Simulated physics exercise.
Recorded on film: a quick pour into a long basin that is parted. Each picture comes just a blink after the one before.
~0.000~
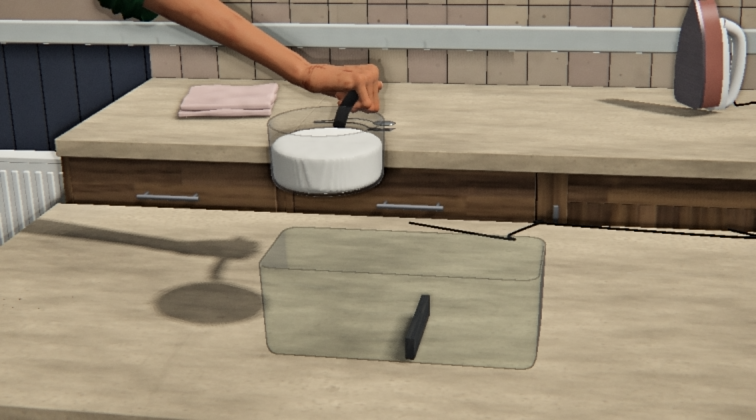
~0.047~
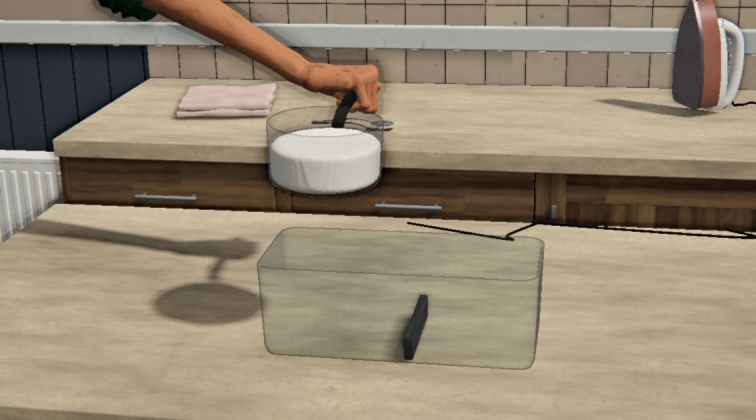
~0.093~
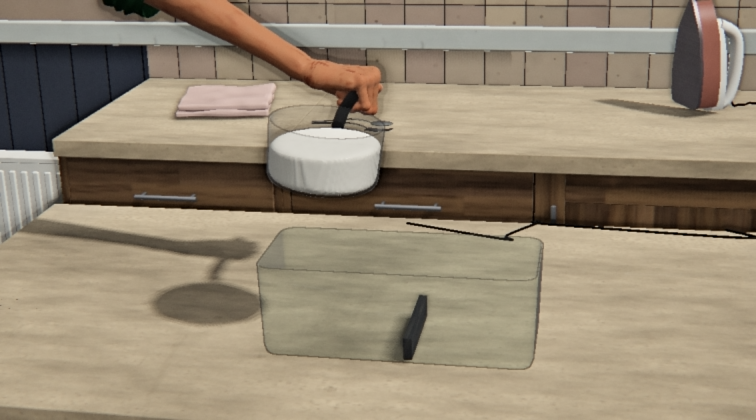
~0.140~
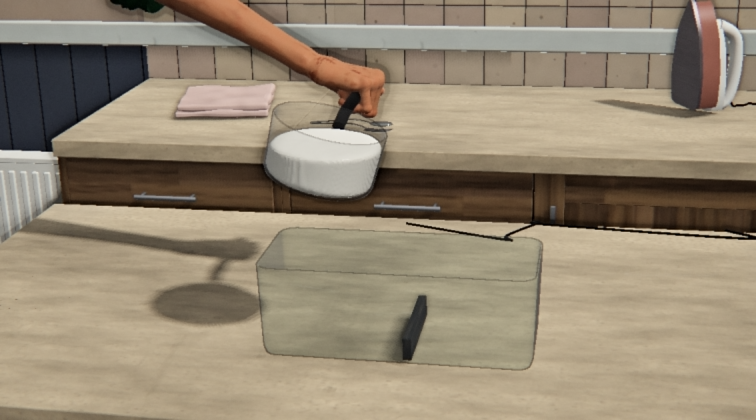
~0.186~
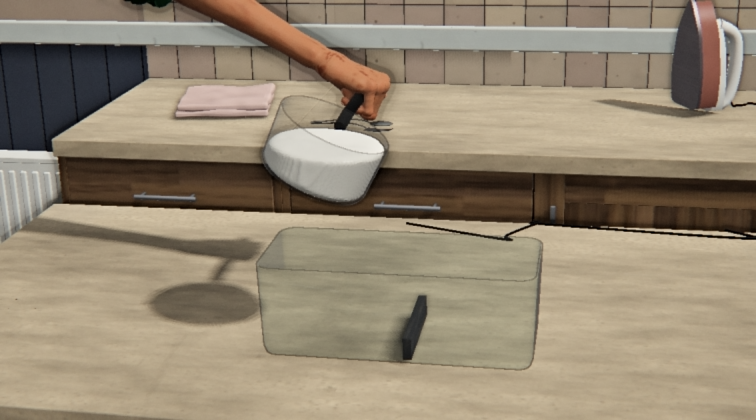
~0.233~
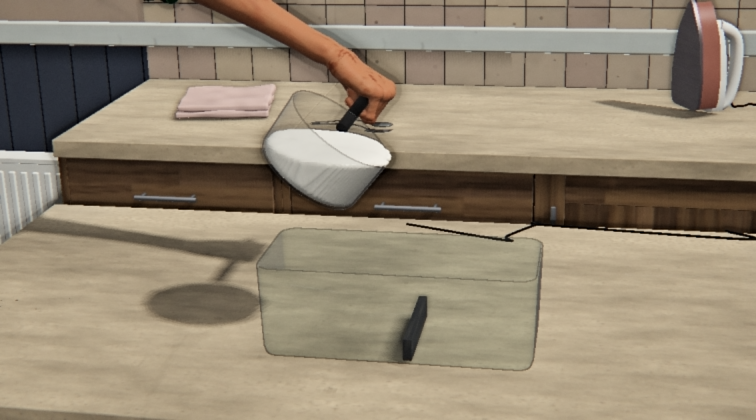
A hand slowly tilts a clear pot of white milk rightward above a long clear basin.
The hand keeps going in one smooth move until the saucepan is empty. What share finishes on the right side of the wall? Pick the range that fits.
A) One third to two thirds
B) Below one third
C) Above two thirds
Answer: A.
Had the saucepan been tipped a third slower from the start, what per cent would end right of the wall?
I'd say close to 60 %.
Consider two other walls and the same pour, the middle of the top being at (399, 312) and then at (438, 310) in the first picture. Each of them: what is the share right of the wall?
In turn some 85 and 20 in a hundred.
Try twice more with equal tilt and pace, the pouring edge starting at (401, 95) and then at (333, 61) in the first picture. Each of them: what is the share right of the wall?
First try: Near 80 percent; second try: Near 15 percent.
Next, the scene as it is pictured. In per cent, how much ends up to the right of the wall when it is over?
Around 55 percent.
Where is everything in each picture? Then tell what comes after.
In the first picture, it leans 0°; its right rim is at (383, 124); the milk meets the walls at (275, 140) and (381, 143); the long basin's rim runs from (272, 247) to (543, 260); the wall's top is at (418, 317).
In the second picture, it leans 2°; its right rim is at (382, 126); the milk meets the walls at (273, 140) and (380, 144).
In the third picture, it leans 7°; its right rim is at (383, 131); the milk meets the walls at (273, 140) and (381, 145).
In the fourth picture, it leans 15°; its right rim is at (385, 140); the milk meets the walls at (272, 140) and (382, 147).
In the fifth picture, it leans 25°; its right rim is at (387, 151); the milk meets the walls at (270, 138) and (384, 150).
In the sixth picture, it leans 37°; its right rim is at (386, 164); the milk meets the walls at (269, 135) and (386, 153); 1 per cent is over the edge.
Then, 0.48 s in, the tilt is 95° and 32 per cent is still to pour, 4 is left of the wall and 22 right of it.
Then, 0.66 s in, the tilt is 100° and 10 per cent is still to pour, 26 is left of the wall and 58 right of it.
Then, 0.85 s in, the tilt is 100° and 2 per cent is still to pour, 40 is left of the wall and 55 right of it.
Then, 1.06 s in, the tilt is 100° and 0 per cent is still to pour, 45 is left of the wall and 53 right of it.
Finally, 46 per cent lies left of the wall, 53 right of it and 1 outside.
